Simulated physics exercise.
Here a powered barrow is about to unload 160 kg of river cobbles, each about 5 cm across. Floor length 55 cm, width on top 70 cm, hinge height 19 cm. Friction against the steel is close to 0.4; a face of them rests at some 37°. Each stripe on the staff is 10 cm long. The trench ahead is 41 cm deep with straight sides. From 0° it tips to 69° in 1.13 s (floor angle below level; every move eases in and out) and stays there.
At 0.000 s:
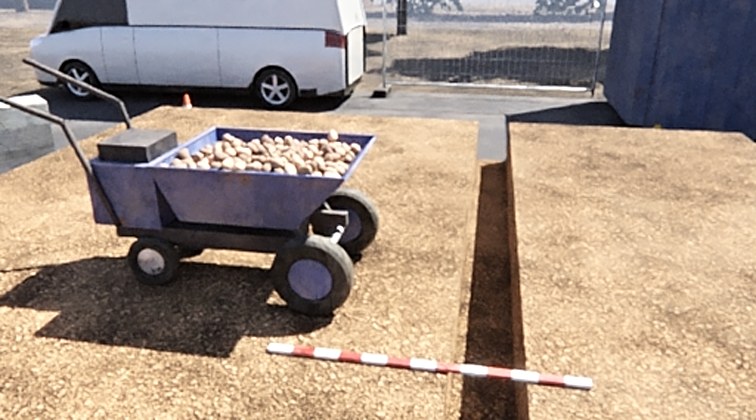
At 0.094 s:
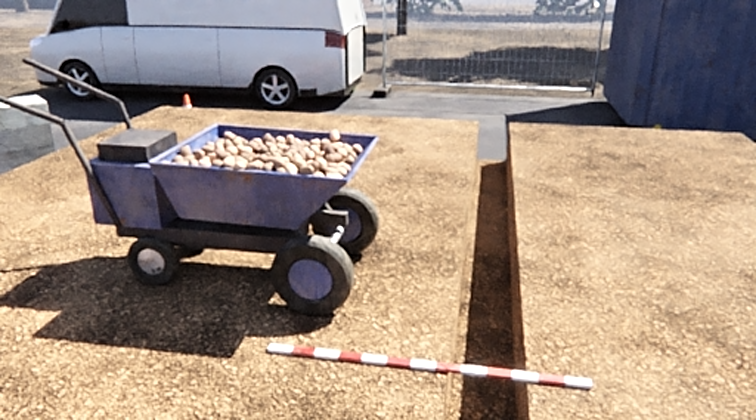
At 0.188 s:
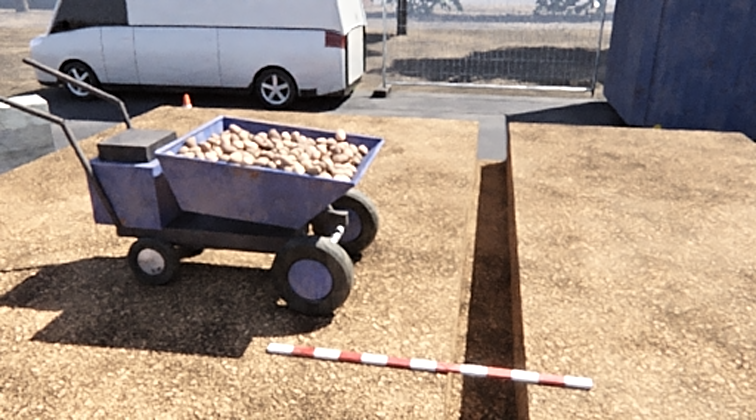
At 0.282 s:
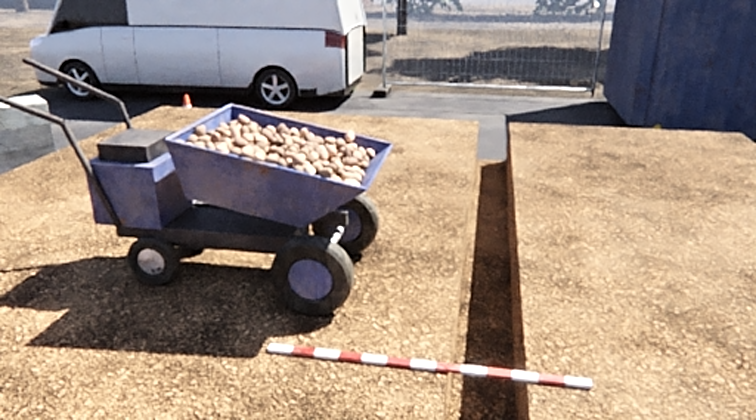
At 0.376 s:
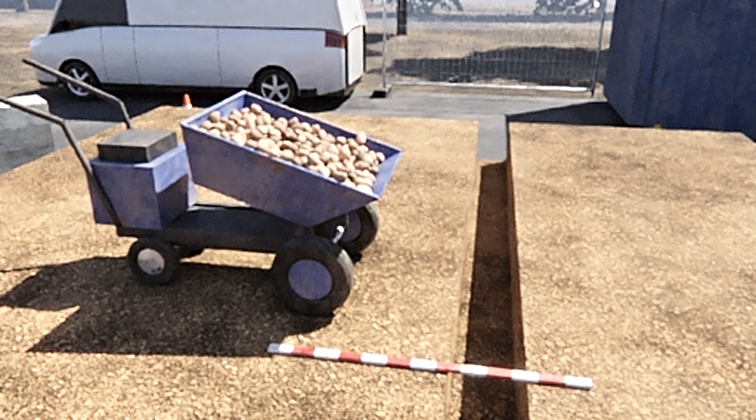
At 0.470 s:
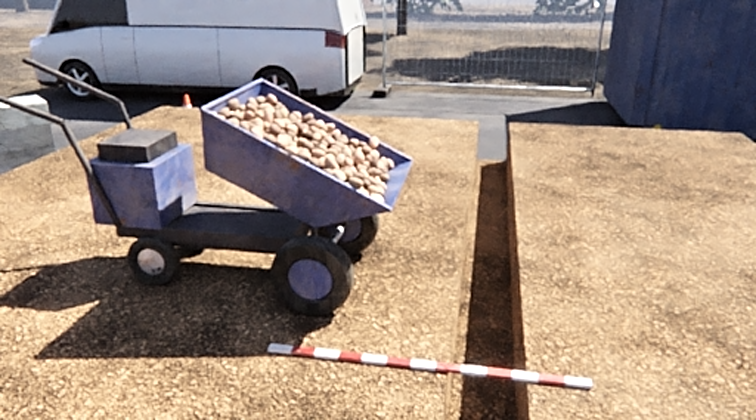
A blue barrow's tray of rounded stones tilts steadily down toward the right beside a trench.
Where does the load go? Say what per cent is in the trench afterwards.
About 96 per cent.
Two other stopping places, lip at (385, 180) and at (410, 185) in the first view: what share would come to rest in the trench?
Near 70 per cent from the first place, 45 from the second.
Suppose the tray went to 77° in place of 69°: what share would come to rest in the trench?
It would be near 90 per cent.
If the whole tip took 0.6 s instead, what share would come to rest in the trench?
It would be near 90 per cent.
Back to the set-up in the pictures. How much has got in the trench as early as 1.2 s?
About 40 per cent by then.
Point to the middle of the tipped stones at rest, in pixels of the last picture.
Their middle is at about (486, 342).
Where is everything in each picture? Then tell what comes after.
In the first frame, lip at (345, 180), floor tilted 0°, highest stones at (284, 147).
In the second frame, lip at (348, 181), floor tilted 1°, highest stones at (275, 146); the stones move at 0.2 m/s on average.
In the third frame, the tray is at 5°, its lip at (355, 184); the top of the load is at (239, 140); the stones move at 0.4 m/s on average.
In the fourth frame, the tray is at 11°, its lip at (365, 190); the top of the load is at (243, 131); the stones move at 0.6 m/s on average.
In the fifth frame, the tray is at 18°, its lip at (378, 199); the top of the load is at (249, 118); the stones move at 0.7 m/s on average.
In the sixth frame, lip at (391, 210), floor tilted 26°, highest stones at (260, 106); the stones move at 0.8 m/s on average.
After 0.9 s the floor is at 58°; 100 % in the tray; the foremost stones are at (435, 229).
After 1.2 s the floor is at 69°; 55 % in the tray, 7 % short of the trench, 38 % in the trench; the foremost stones are at (518, 354).
After 1.6 s the floor is at 69°; 18 % in the tray, 7 % short of the trench, 74 % in the trench, 1 % past the trench; the foremost stones are at (576, 300).
After 3.5 s the floor is at 69°; 0 % in the tray, 3 % short of the trench, 96 % in the trench, 1 % past the trench; the foremost stones are at (607, 291).
